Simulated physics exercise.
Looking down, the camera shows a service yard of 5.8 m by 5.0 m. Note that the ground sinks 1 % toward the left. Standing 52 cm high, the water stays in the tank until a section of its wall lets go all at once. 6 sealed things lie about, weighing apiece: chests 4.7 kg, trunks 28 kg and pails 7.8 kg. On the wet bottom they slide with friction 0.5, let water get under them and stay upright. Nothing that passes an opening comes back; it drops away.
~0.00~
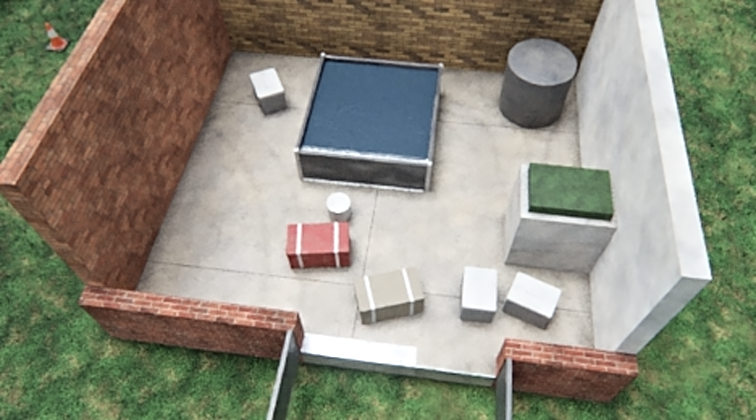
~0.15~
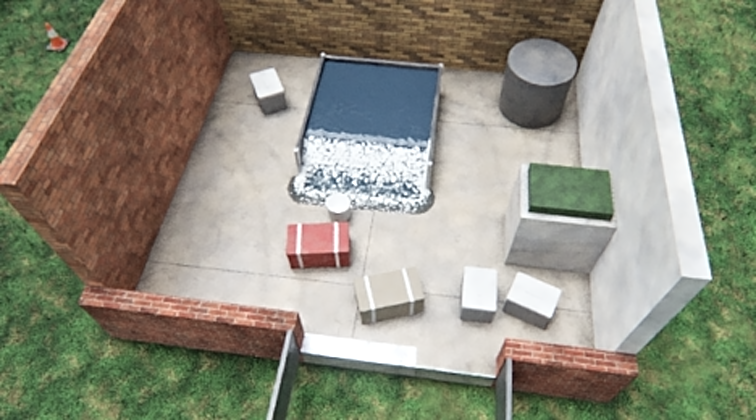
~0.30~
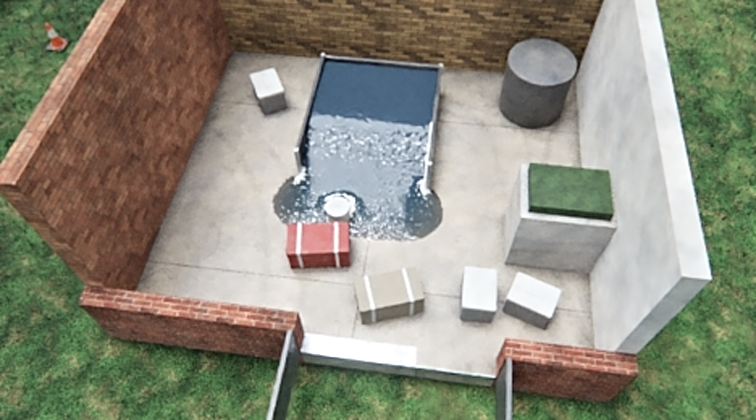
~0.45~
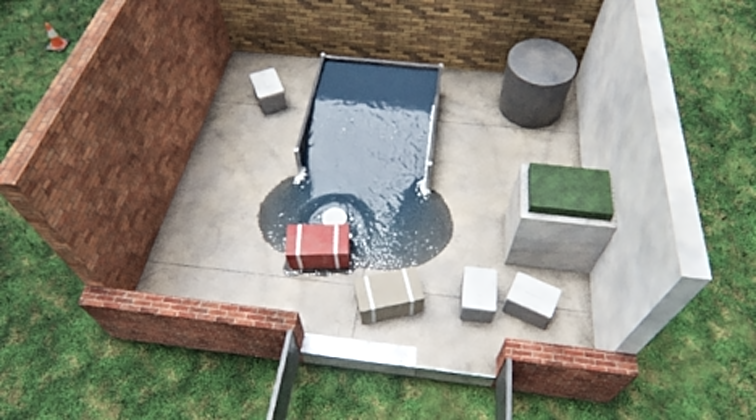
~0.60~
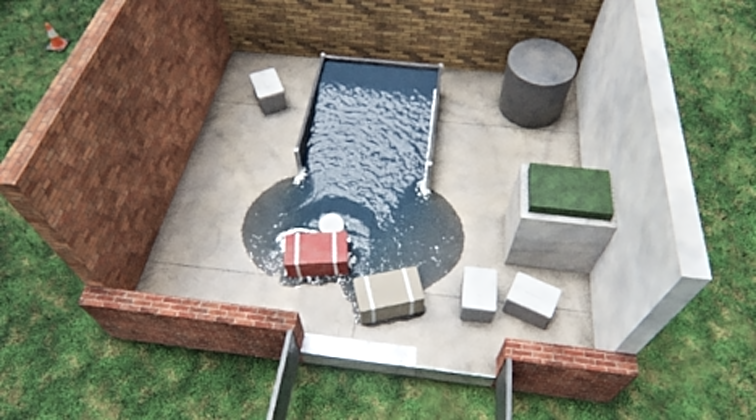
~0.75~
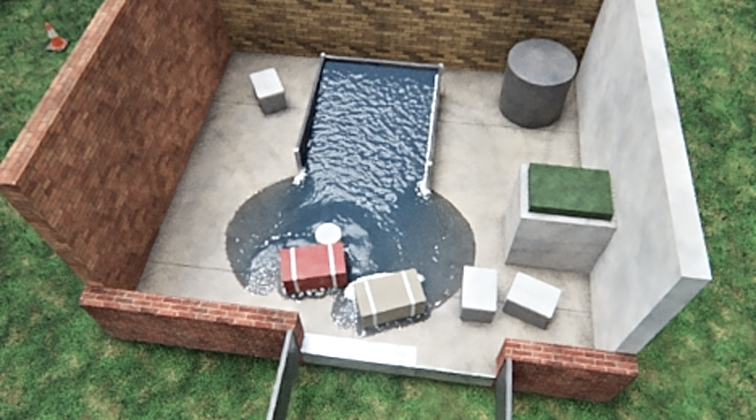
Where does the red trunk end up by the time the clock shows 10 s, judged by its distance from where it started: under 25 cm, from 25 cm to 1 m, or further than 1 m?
It ends a long distance off.
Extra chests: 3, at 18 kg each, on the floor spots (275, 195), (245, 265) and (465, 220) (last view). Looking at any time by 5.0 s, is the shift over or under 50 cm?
The first one ends up inside that, the second beyond that, the third inside that.
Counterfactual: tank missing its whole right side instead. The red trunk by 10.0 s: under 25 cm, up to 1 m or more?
I'd expect the red trunk to have remained in place.
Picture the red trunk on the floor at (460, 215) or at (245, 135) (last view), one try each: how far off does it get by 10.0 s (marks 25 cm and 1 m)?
Taken in turn, it stays almost motionless and then glides a modest way.
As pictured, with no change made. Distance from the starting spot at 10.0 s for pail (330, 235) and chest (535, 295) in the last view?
Lab note - net shifts in turn: 250 cm; 200 cm.
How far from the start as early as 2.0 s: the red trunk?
It is about 100 cm out of place by then.
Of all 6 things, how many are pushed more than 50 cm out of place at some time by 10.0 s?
6.
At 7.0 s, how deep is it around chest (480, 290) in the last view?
Around 3 centimetres.
After 2.0 s the red trunk is near (307, 302), 0.9 m from its start, afloat; 1 of 6 are out; 3 afloat.
After 4.5 s the red trunk has gone out; 2 of 6 are out; 2 afloat.
After 7.0 s the red trunk has gone out; 2 of 6 are out; 3 afloat.
After 10.0 s the red trunk has gone out; 2 of 6 are out; 3 afloat.
